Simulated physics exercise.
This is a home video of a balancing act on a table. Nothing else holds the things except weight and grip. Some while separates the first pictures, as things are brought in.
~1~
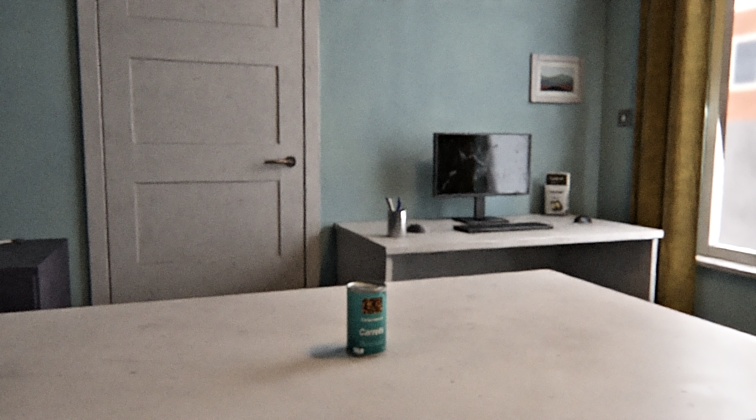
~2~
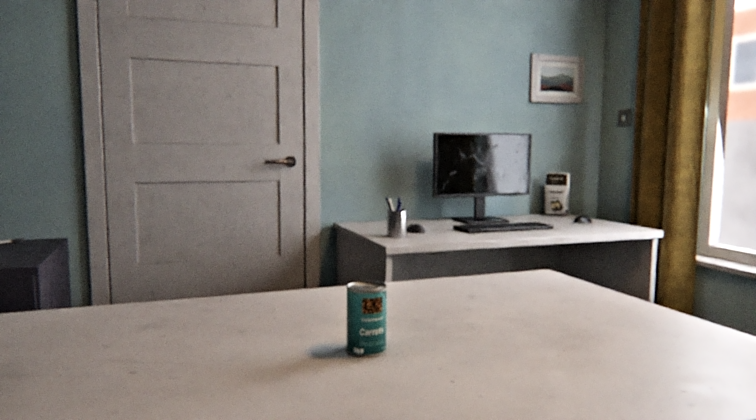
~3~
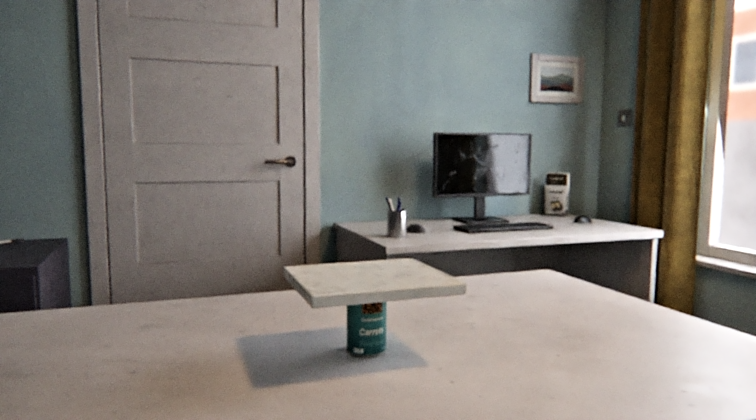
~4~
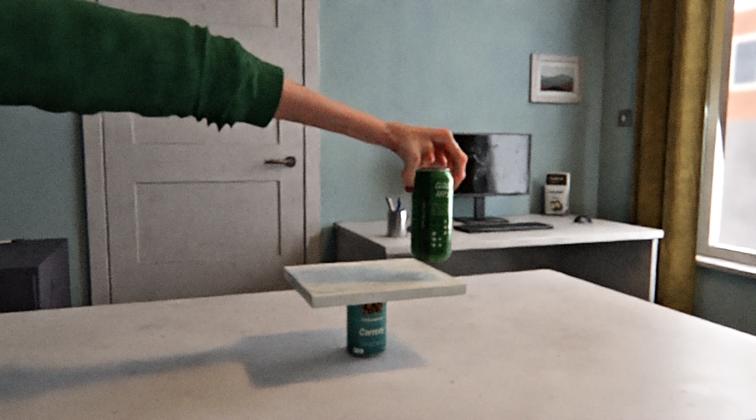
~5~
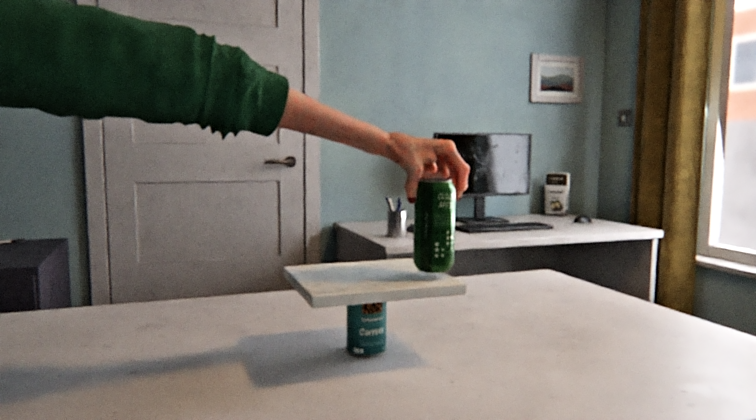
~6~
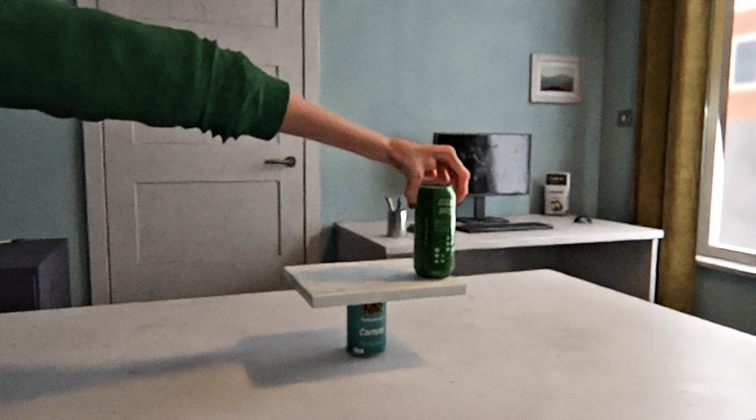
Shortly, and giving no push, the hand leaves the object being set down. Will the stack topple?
Yes, it topples.
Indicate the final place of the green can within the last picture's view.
Look around (501, 335) in the final frame.
Then, 0.30 s on from there, green can now fallen; white lid turned 24° from how it was put.
Then, 0.40 s on from there, white lid turned 55° from how it was put.
Then, 0.50 s on from there, white lid turned 67° from how it was put.
In the end, fallen, green can; toppled in the stack, white lid; turquoise tin unmoved. At the end, from the last picture's camera, green can near (501, 334). The stack gives way.
